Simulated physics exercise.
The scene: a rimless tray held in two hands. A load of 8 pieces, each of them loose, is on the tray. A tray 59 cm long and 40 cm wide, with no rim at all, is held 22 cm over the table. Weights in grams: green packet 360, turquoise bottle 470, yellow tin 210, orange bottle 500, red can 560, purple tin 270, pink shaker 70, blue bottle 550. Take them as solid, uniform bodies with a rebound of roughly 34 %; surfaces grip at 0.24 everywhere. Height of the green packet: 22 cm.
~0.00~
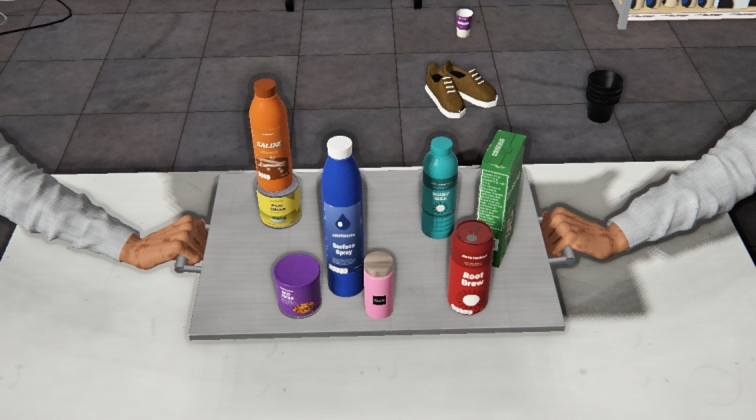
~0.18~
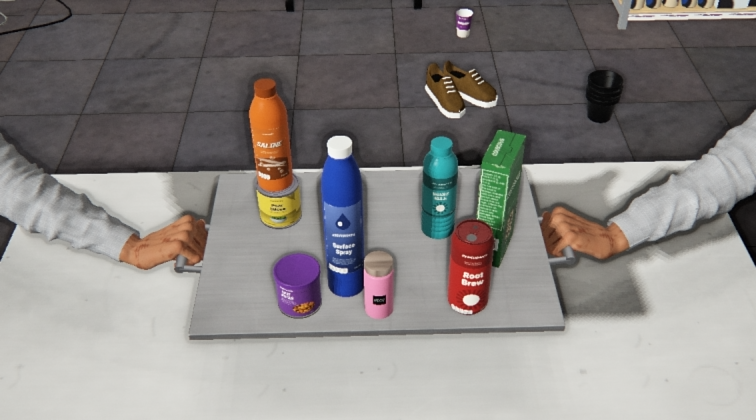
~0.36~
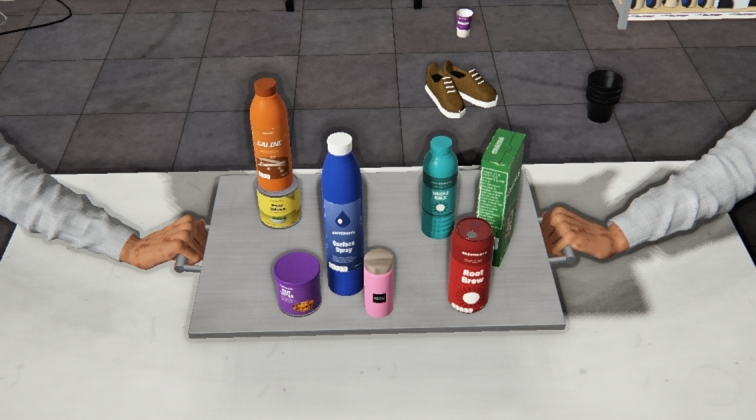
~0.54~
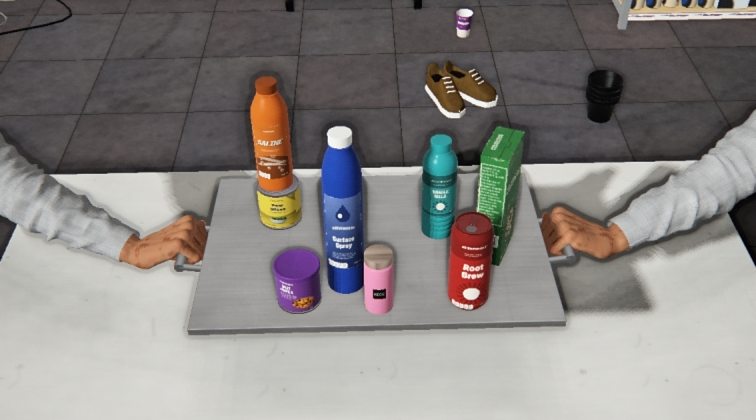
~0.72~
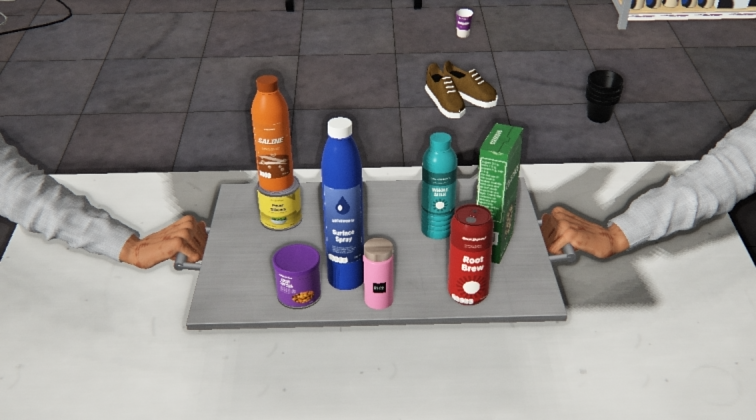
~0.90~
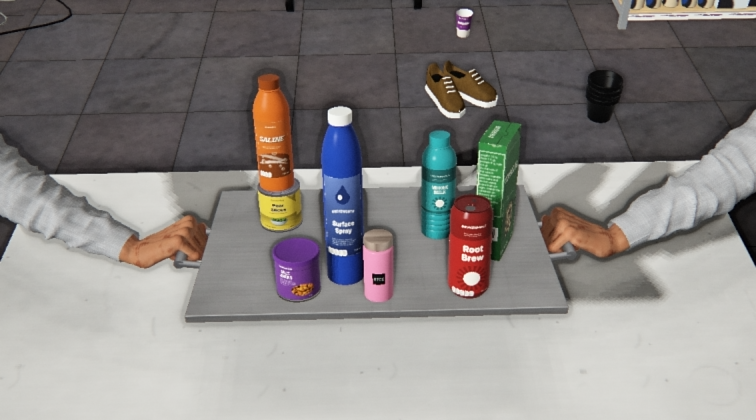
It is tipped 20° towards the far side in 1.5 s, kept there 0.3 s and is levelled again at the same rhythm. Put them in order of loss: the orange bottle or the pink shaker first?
Of the two named, the first: The orange bottle.
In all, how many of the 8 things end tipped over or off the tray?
That comes to 8.
After 1.70 s, tilt 20°, far edge down; orange bottle and blue bottle now off the tray; pink shaker moved 17 cm near (376, 211); yellow tin on its side.
After 2.10 s, tilt 19°, far edge down; green packet, turquoise bottle, yellow tin, red can, purple tin and pink shaker now off the tray.
After 2.70 s, tilt 9°, far edge down.
In the end (3.9 s), off the tray, green packet, turquoise bottle, yellow tin, orange bottle, red can, purple tin, pink shaker and blue bottle. At the end, from the last picture's camera, orange bottle near (264, 165), pink shaker near (335, 341). Orange bottle went at 1.54 s; pink shaker went at 1.96 s.
